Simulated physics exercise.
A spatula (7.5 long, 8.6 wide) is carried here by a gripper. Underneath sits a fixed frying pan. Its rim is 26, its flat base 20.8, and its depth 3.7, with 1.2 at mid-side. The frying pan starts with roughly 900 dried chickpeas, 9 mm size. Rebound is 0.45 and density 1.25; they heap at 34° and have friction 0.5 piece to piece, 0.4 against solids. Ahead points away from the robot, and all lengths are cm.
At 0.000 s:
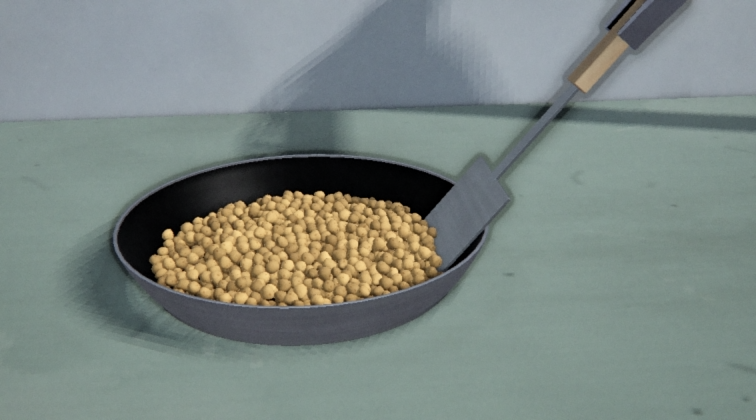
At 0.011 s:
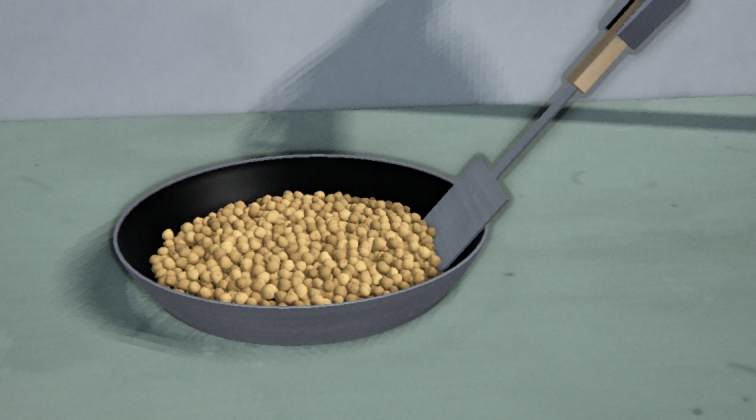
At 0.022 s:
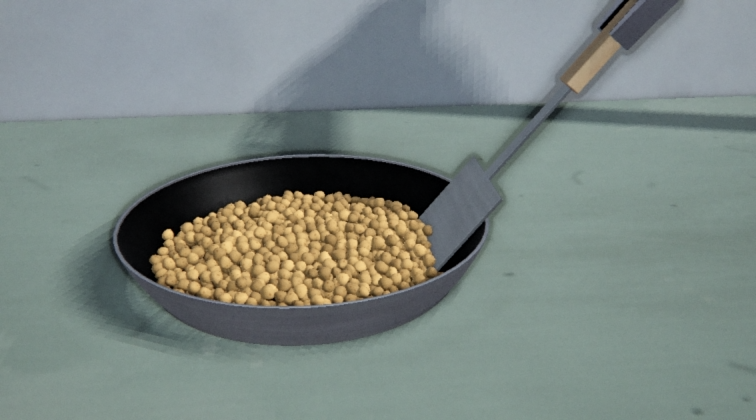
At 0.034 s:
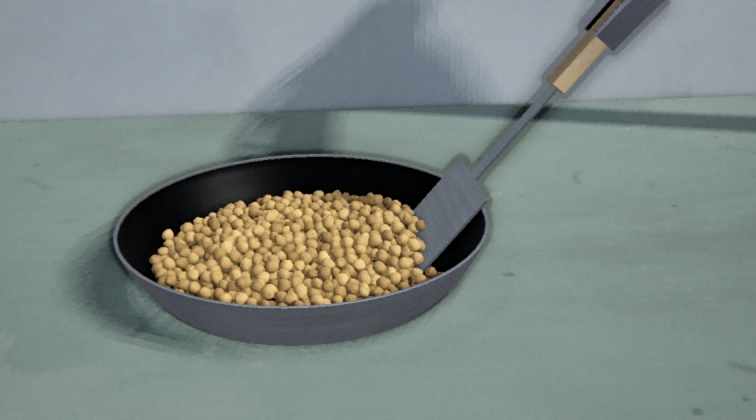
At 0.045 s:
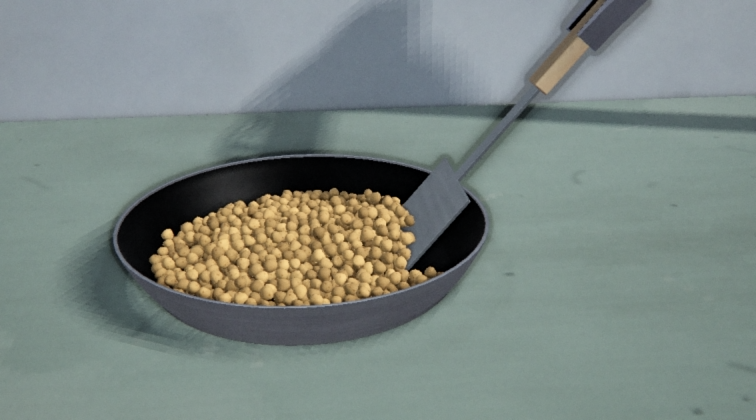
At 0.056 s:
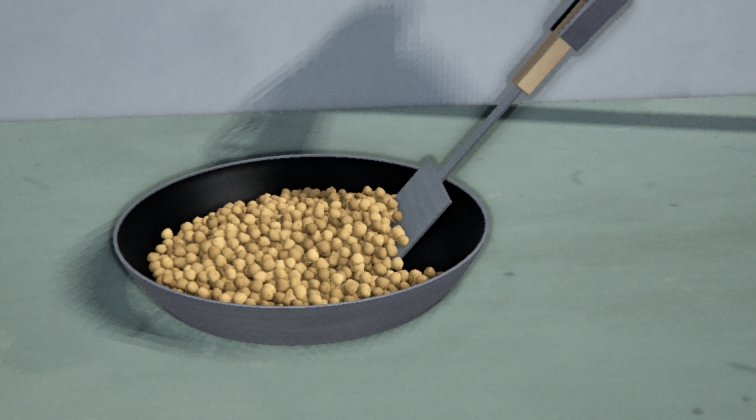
A muted green surface meets a pale blue-grey wall, seen from slightly above by a camera that stays still. A dark frying pan left of centre holds a heap of tan chickpeas, with a grey spatula, its handle part wooden-coloured, slanting in from the upper right. The spatula barely moves at first, then slides left inside the pan, pushing the heap's right side inward and leaving a few chickpeas behind.
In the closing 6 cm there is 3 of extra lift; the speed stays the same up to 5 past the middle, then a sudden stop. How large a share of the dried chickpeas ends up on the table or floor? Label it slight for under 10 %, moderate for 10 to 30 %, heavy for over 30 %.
Label: Moderate.
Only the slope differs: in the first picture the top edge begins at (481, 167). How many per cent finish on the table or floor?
Some 10 per cent.
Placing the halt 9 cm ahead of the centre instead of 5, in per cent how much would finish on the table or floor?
With that change, I'd expect about 25 per cent.
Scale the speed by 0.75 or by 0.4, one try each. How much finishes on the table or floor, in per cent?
Estimates in order: 5 per cent, 0 per cent.
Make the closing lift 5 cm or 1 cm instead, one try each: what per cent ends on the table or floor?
Close to 15 and 5 percent respectively.
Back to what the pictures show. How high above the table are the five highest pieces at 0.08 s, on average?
Some 5 cm.
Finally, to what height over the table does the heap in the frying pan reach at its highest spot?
About 4.0 centimetres.
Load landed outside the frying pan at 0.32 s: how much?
Share at that moment: Roughly 15 %.
After 0.08 s, sloping 50°, highest piece 6 above the table; 900 in the frying pan.
After 0.11 s, sloping 50°, highest piece 7 above the table; 900 in the frying pan.
After 0.32 s, sloping 50°, highest piece 4 above the table; 773 in the frying pan, 126 on the table or floor, 1 on the blade or in flight.
After 1.37 s, sloping 50°, highest piece 4 above the table; 773 in the frying pan, 127 on the table or floor.
In the end, 773 in the frying pan, 127 on the table or floor. That is 14 % on the table or floor.
